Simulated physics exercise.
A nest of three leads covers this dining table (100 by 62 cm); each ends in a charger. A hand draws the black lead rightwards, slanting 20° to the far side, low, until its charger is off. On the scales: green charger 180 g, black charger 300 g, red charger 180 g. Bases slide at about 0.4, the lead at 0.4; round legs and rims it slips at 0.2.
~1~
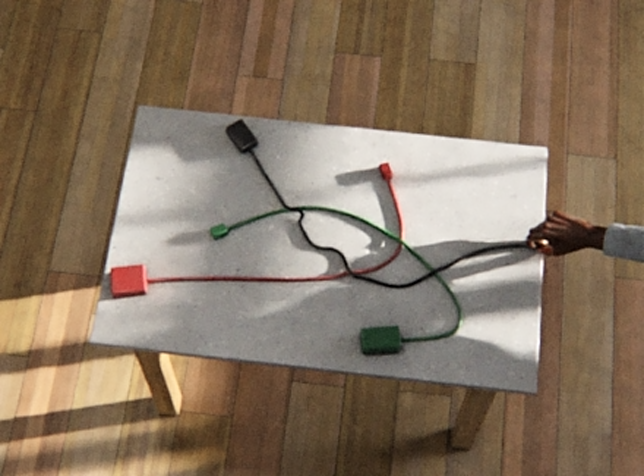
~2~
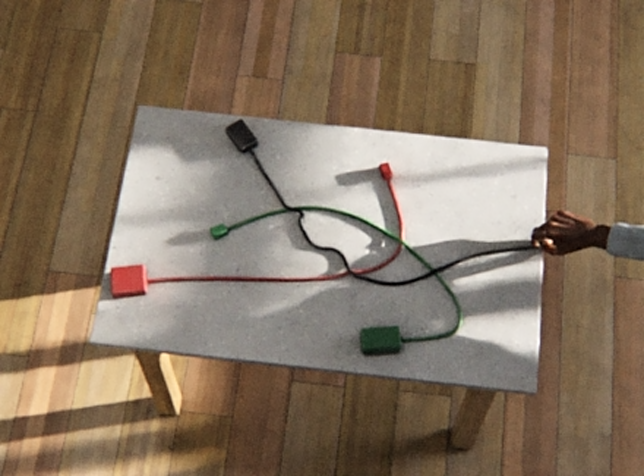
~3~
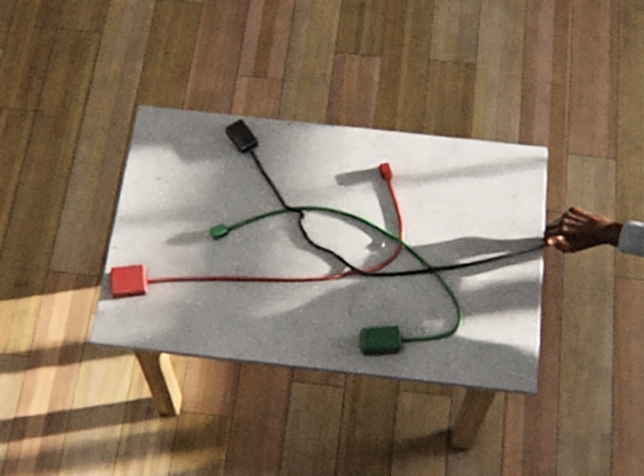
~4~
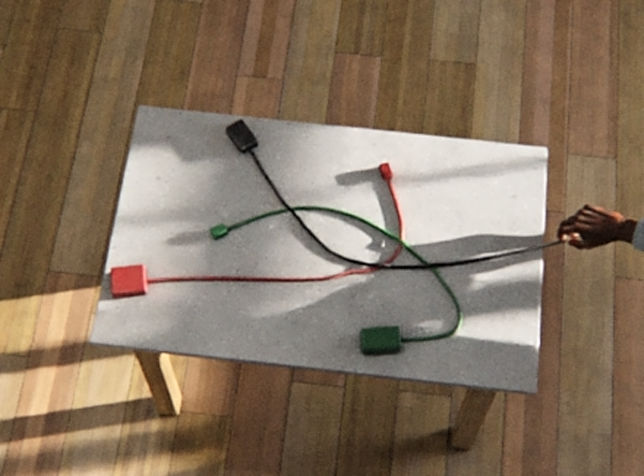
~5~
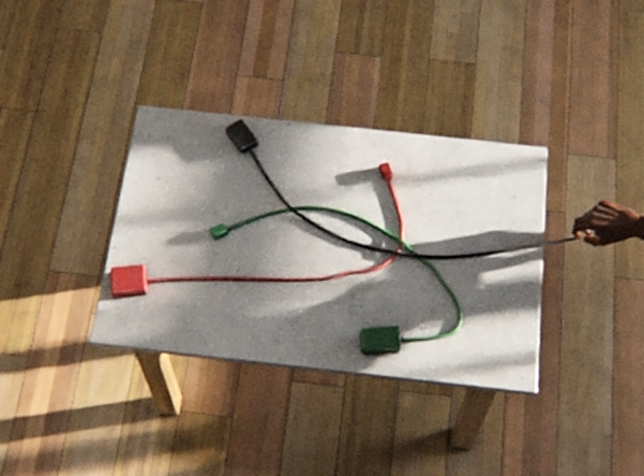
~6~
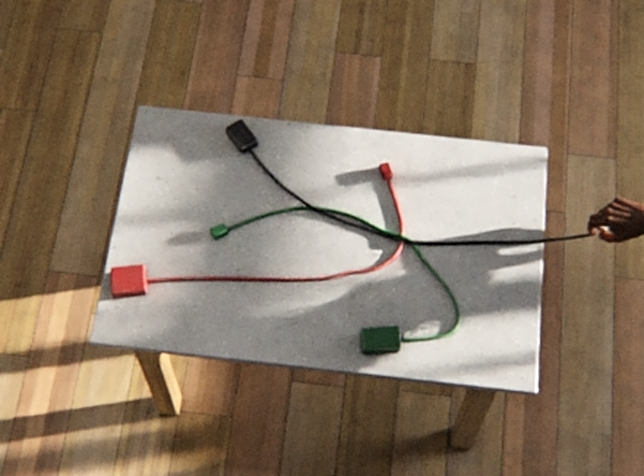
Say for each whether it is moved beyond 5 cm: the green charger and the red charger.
The green charger keeps its place, the red charger gets shifted.
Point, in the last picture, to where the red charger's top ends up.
Around (204, 257).
Next, the black lead's tail end at (328, 157); black charger 17 cm off its start, red plug 3 cm off its start.
Then, the black lead's tail end at (436, 174); black charger 44 cm off its start, red plug 14 cm off its start.
After that, the black lead's tail end at (551, 184); red charger 18 cm off its start at (204, 257), black charger 71 cm off its start at (535, 180), red plug on its side, 39 cm off its start at (550, 181).
Later, the black lead has left the top; red charger 18 cm off its start, black charger over the edge, red plug over the edge.
At the end, the black lead has left the top; red charger 18 cm off its start at (204, 257), green charger 0 cm off its start at (381, 337), black charger over the edge, red plug over the edge.
